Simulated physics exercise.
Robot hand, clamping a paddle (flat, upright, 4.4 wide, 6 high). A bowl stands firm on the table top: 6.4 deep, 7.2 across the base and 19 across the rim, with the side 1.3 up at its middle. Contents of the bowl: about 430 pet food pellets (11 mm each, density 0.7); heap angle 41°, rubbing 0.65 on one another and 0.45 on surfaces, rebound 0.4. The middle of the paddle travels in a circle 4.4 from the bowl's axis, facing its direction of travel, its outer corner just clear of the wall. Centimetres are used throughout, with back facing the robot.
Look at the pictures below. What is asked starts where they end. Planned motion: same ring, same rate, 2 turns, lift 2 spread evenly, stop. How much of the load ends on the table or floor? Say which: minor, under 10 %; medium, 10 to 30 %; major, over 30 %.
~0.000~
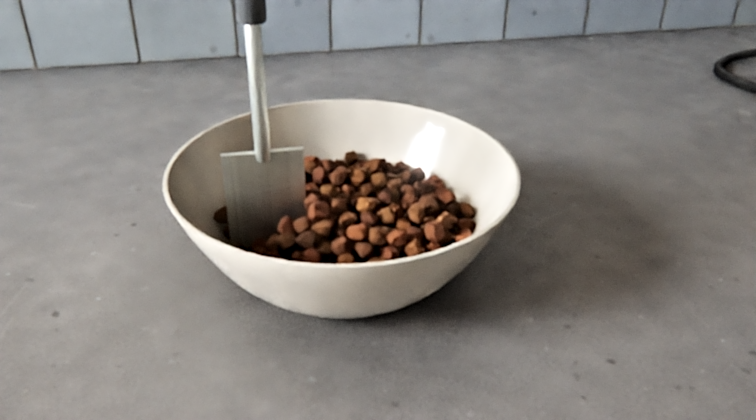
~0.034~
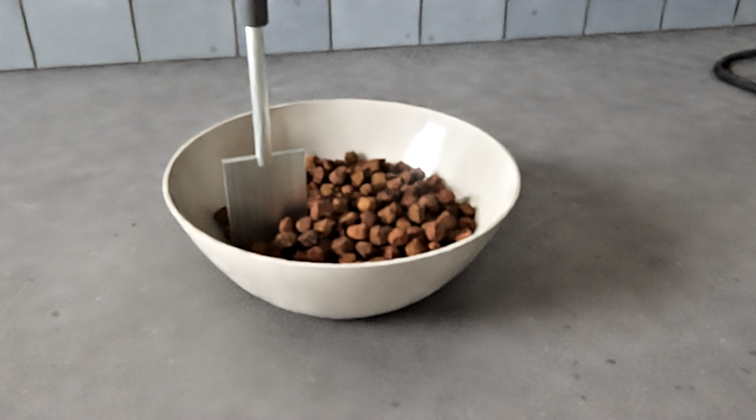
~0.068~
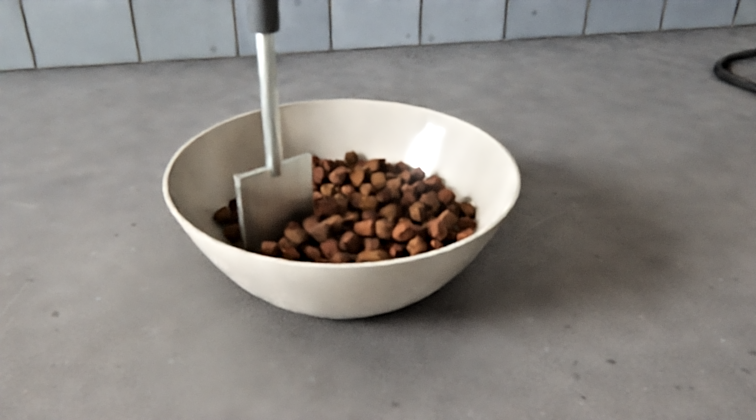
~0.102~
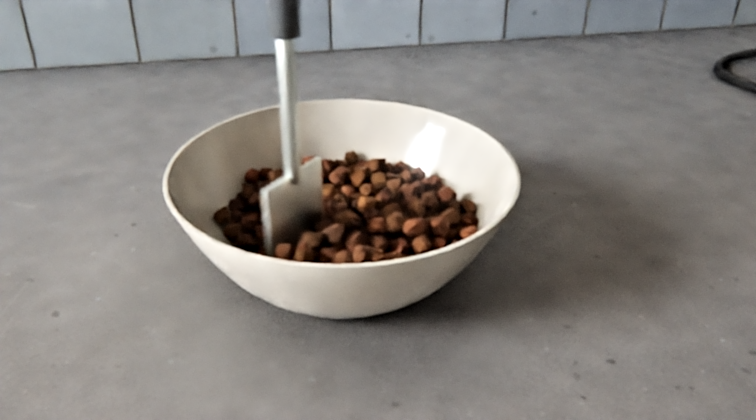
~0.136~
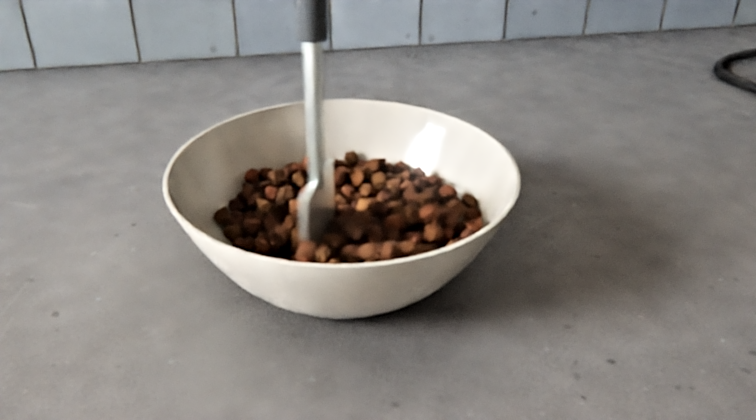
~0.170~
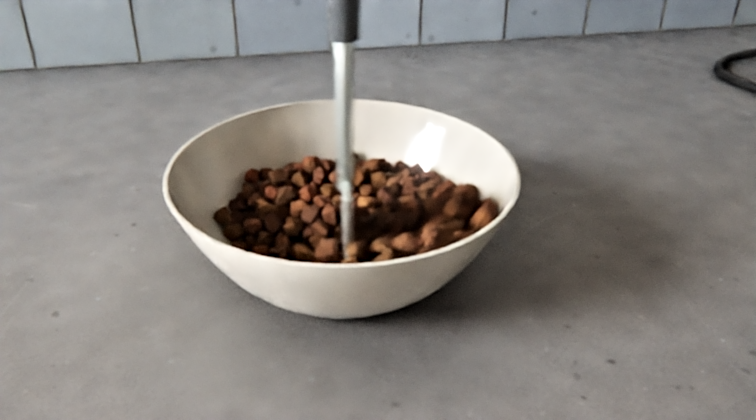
That would be a medium share.
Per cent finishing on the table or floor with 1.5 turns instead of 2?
Then roughly 15 percent.
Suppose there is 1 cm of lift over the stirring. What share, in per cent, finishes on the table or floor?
About 25 percent.
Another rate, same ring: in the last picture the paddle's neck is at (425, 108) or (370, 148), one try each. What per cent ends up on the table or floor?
It comes to roughly 40 per cent and then 20 per cent.
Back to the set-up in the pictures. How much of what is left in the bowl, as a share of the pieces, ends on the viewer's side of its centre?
Roughly 50 percent of it.
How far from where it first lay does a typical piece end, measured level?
Roughly 9 cm.
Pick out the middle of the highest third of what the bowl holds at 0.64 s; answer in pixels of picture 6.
Around pixel (232, 188).
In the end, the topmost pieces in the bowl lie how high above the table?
6.5 cm or so.
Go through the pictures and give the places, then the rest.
In the first picture, the paddle neck at (261, 126), 0° round; upper third of the load around (353, 207), from x 225 to 465, top at y 160; 433 in the bowl.
In the second picture, the paddle neck at (262, 129), 8° round; upper third of the load around (352, 207), from x 225 to 465, top at y 160.
In the third picture, the paddle neck at (273, 138), 26° round; upper third of the load around (351, 211), from x 225 to 470, top at y 160.
In the fourth picture, the paddle neck at (291, 146), 44° round; upper third of the load around (354, 216), from x 225 to 470, top at y 160.
In the fifth picture, the paddle neck at (317, 150), 63° round; upper third of the load around (369, 216), from x 225 to 475, top at y 160.
In the sixth picture, the paddle neck at (345, 151), 81° round; upper third of the load around (392, 214), from x 225 to 490, top at y 160; 433 in the bowl.
After 0.64 s, 332° round, highest piece 9 above the table; 389 in the bowl, 32 on the table or floor, 12 in flight or on the tool.
After 1.10 s, 224° round, highest piece 7 above the table; 369 in the bowl, 64 on the table or floor.
After 1.53 s, 0° round, highest piece 6 above the table; 369 in the bowl, 64 on the table or floor.
After 2.23 s, 0° round, highest piece 6 above the table; 369 in the bowl, 64 on the table or floor.
In the end, 369 in the bowl, 64 on the table or floor. That is 15 % on the table or floor.
